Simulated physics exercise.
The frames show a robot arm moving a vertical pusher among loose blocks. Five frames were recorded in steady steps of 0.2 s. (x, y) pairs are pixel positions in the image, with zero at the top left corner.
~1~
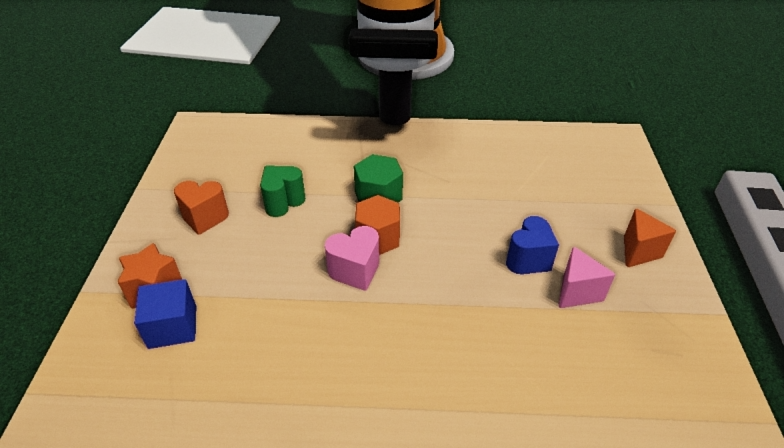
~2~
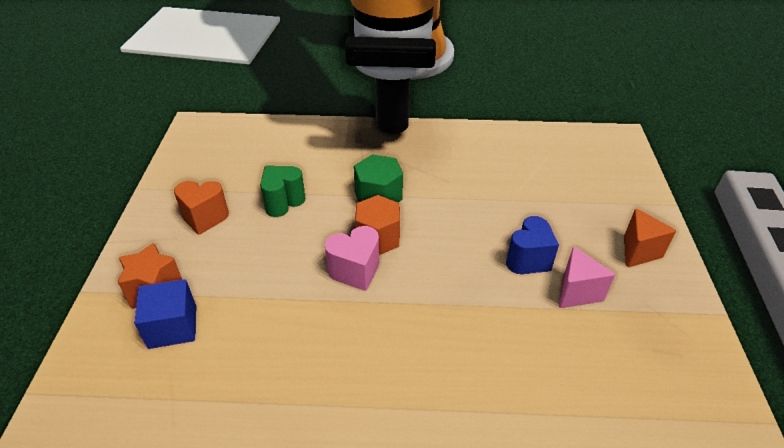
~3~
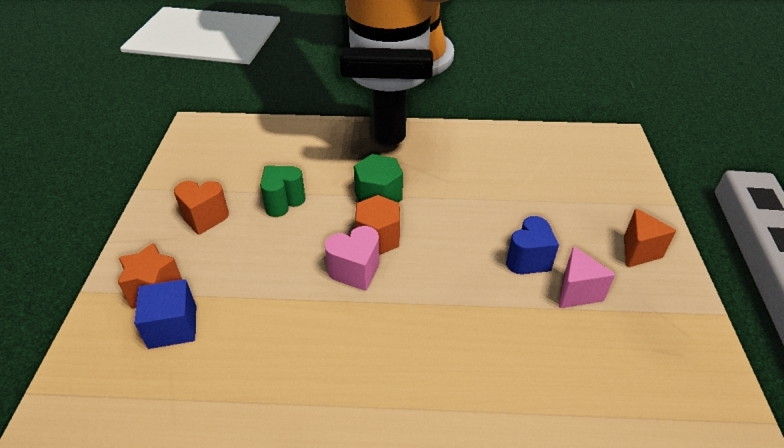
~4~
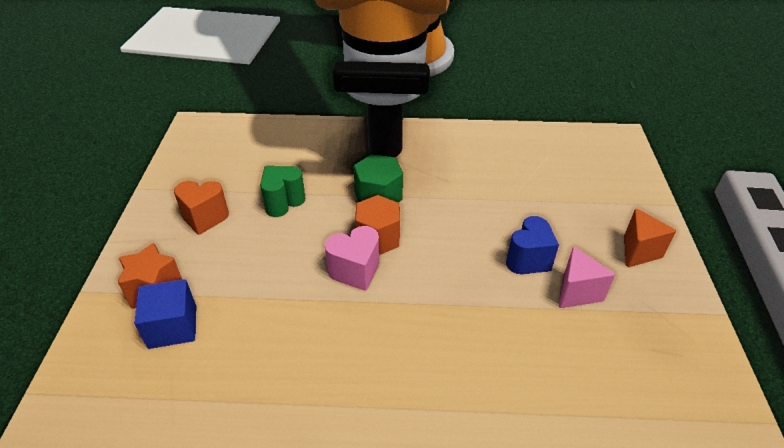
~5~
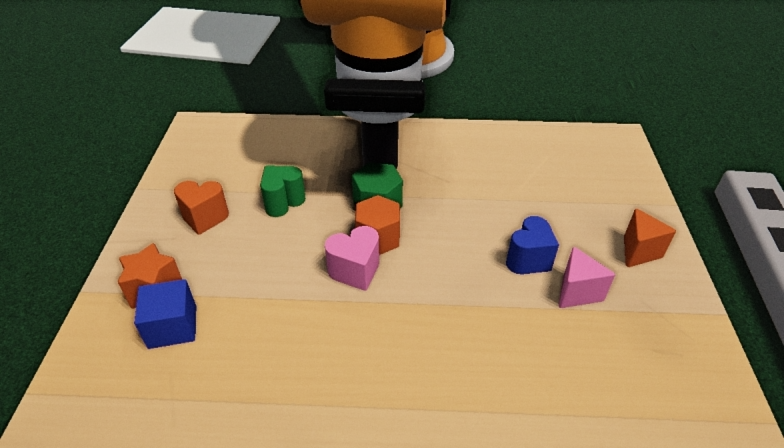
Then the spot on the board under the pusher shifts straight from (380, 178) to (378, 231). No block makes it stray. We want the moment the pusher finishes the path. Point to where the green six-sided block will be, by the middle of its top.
My estimate: (390, 235).
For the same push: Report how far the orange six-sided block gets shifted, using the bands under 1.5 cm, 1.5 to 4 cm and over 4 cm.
Shift of over 4 cm.
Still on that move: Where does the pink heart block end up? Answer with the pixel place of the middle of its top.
At the end it should sit near (349, 266).
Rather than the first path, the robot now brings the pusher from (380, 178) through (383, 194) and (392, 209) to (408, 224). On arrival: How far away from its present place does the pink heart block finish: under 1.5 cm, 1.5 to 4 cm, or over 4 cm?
Final distance: 1.5 to 4 cm.
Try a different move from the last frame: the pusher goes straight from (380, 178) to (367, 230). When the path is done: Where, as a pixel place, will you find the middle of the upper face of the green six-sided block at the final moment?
I'd place it at (385, 232), taking the centre of its top.
What follows on the original path. Halfway along, pusher at (379, 192); pink heart block at (350, 260), turned 55° clockwise; green six-sided block at (383, 205), turned 20° anticlockwise; orange six-sided block at (391, 240).
At the end, pusher at (378, 219); pink heart block at (349, 266), turned 80° clockwise; green six-sided block at (390, 235), turned 35° anticlockwise; orange six-sided block at (405, 271).
